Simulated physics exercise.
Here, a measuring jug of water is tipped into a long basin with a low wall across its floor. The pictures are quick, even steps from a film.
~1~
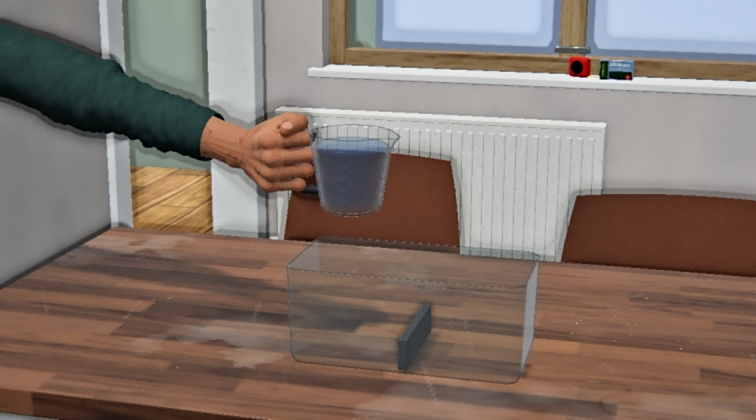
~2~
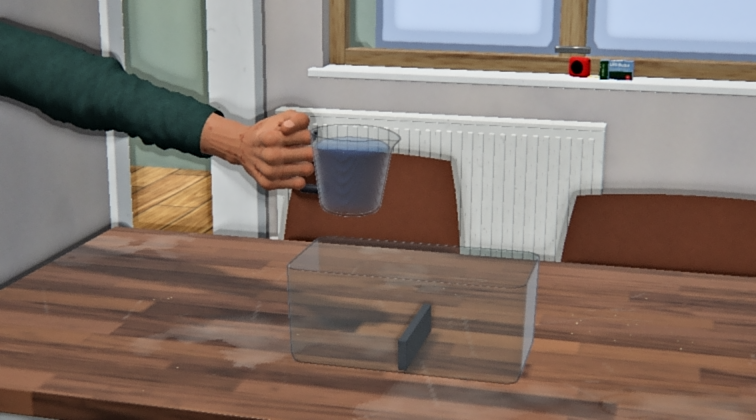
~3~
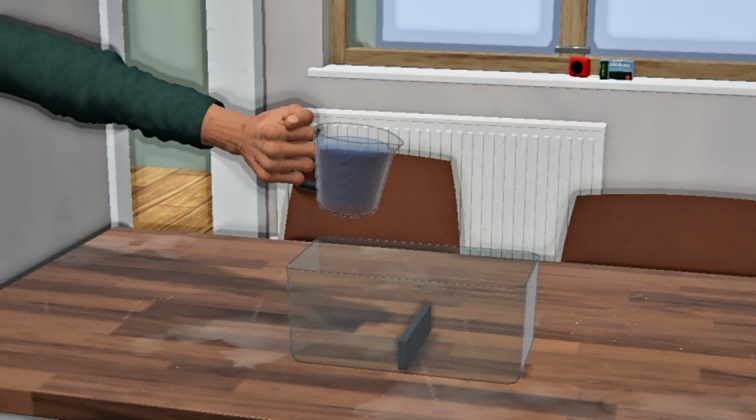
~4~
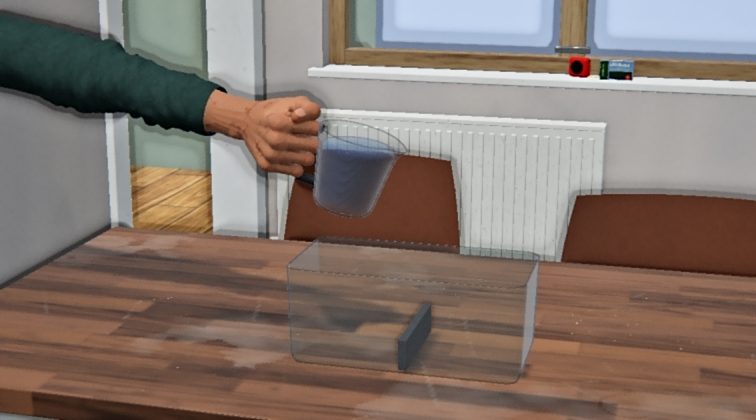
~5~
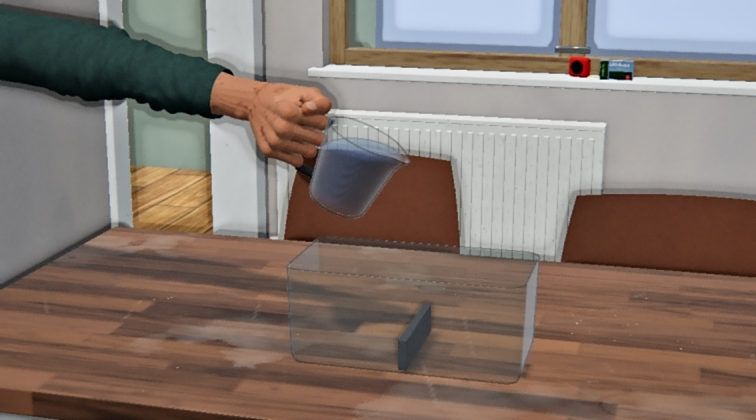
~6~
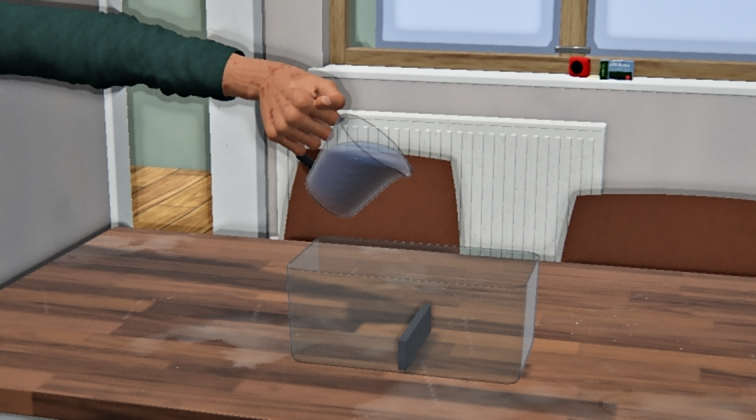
At a wooden table, a hand in a dark green sleeve held a clear jug of bluish water above a long see-through basin with a low wall inside, then steadily tilted it to the right.
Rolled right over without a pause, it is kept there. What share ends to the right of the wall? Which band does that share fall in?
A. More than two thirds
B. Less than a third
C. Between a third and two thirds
More than two thirds (A).
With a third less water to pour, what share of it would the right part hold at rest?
That share would be some 80 parts in a hundred.
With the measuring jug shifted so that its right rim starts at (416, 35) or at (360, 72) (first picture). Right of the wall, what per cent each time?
In order, roughly 80 percent and 35 percent.
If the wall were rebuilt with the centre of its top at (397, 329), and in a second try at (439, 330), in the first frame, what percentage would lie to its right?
Try 1: About 90 percent; try 2: About 35 percent.
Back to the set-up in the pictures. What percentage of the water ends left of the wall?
Share approx. 10 per cent.
A moment on, the measuring jug is tipped right over and 35 per cent is still to pour, 2 is left of the wall and 38 right of it.
Next, the measuring jug is tipped right over and 4 per cent is still to pour, 11 is left of the wall and 78 right of it.
Then the measuring jug is tipped right over and 0 per cent is still to pour, 12 is left of the wall and 86 right of it.
Later the measuring jug is tipped right over and 0 per cent is still to pour, 12 is left of the wall and 86 right of it.
In the end 12 per cent lies left of the wall, 86 right of it and 2 outside.
